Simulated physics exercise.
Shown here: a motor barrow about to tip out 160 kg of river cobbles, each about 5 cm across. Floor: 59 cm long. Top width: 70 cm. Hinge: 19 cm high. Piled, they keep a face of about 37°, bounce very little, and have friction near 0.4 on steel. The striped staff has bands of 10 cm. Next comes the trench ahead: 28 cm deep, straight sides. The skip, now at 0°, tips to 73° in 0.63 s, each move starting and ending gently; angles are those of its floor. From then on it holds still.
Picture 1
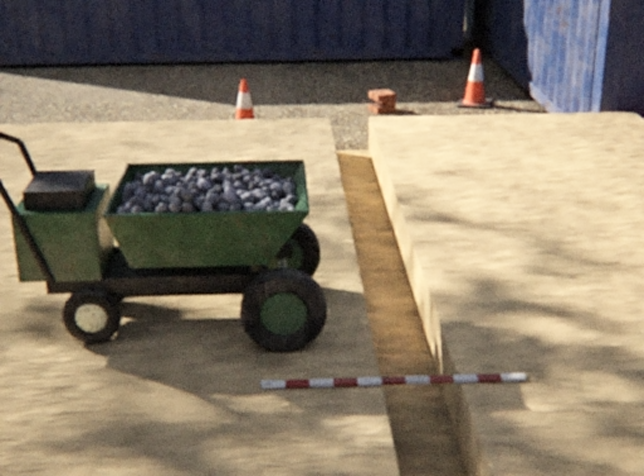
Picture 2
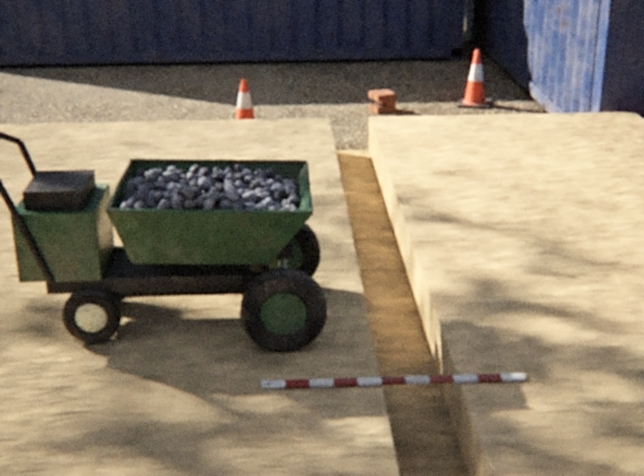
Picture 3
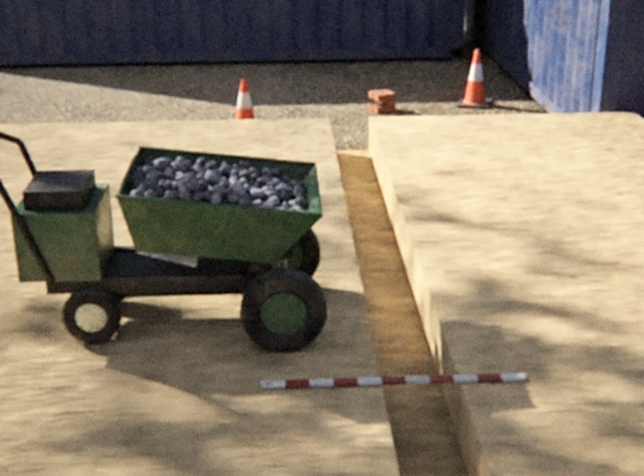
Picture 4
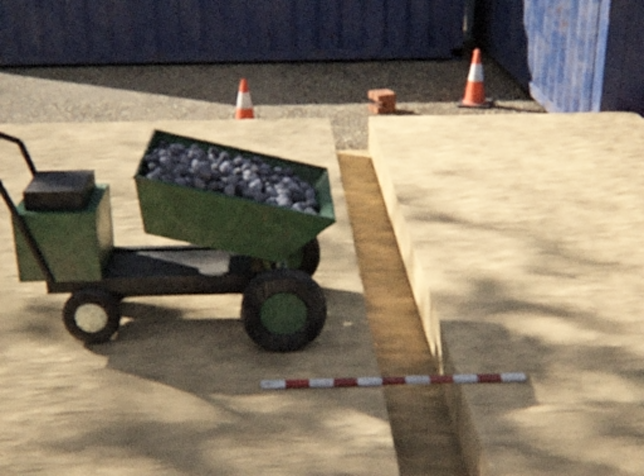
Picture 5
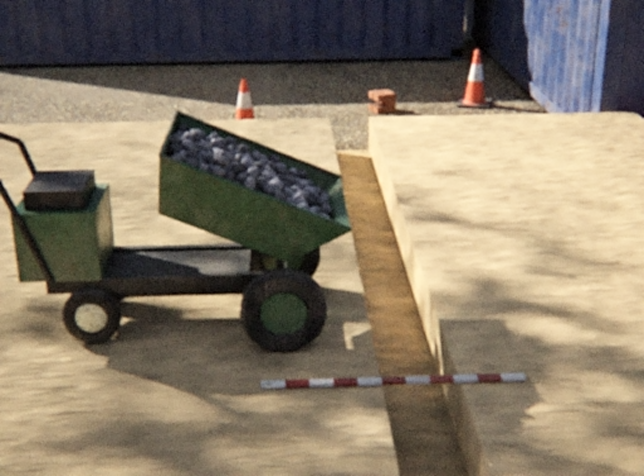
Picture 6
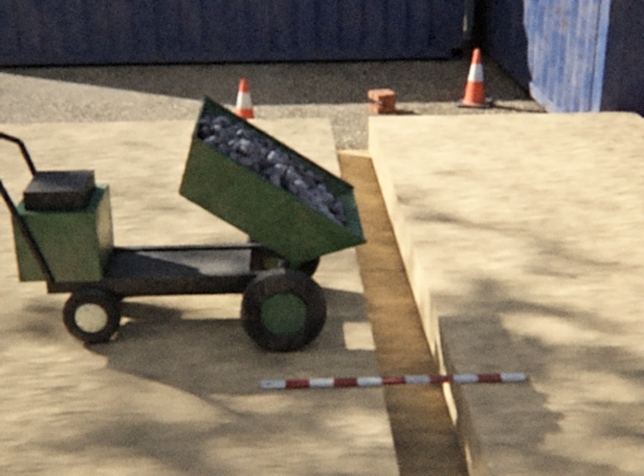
At the start, a green motor barrow stands left of a straight-sided trench, its skip level and heaped with dark cobbles. The skip's left end then lifts, slowly at first, while the wheels stay still. By the end it slants steeply down to the right, cobbles still inside, its lip over the trench's edge.
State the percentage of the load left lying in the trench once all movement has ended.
The share left there is about 47 per cent.
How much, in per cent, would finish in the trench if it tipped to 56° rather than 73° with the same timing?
Roughly 35 per cent would end in the trench.
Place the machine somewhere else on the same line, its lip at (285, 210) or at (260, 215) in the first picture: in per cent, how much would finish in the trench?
65 %, then 85 %.
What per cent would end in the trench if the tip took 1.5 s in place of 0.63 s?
That would give about 70 percent.
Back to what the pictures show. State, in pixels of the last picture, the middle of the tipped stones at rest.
Middle at around (451, 308), I'd say.
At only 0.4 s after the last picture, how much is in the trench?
About 20 per cent by then.
Then, 0.2 s after the last picture the floor is at 61°, 100 % in the skip; the foremost stones are at (380, 253).
Then, 0.4 s after the last picture the floor is at 73°, 61 % in the skip, 21 % in the trench, 18 % past the trench; the foremost stones are at (475, 306).
Then, 0.8 s after the last picture the floor is at 73°, 12 % in the skip, 35 % in the trench, 53 % past the trench; the foremost stones are past the picture's edge.
Then, 2.7 s after the last picture the floor is at 73°, 0 % in the skip, 47 % in the trench, 53 % past the trench; the foremost stones are past the picture's edge.
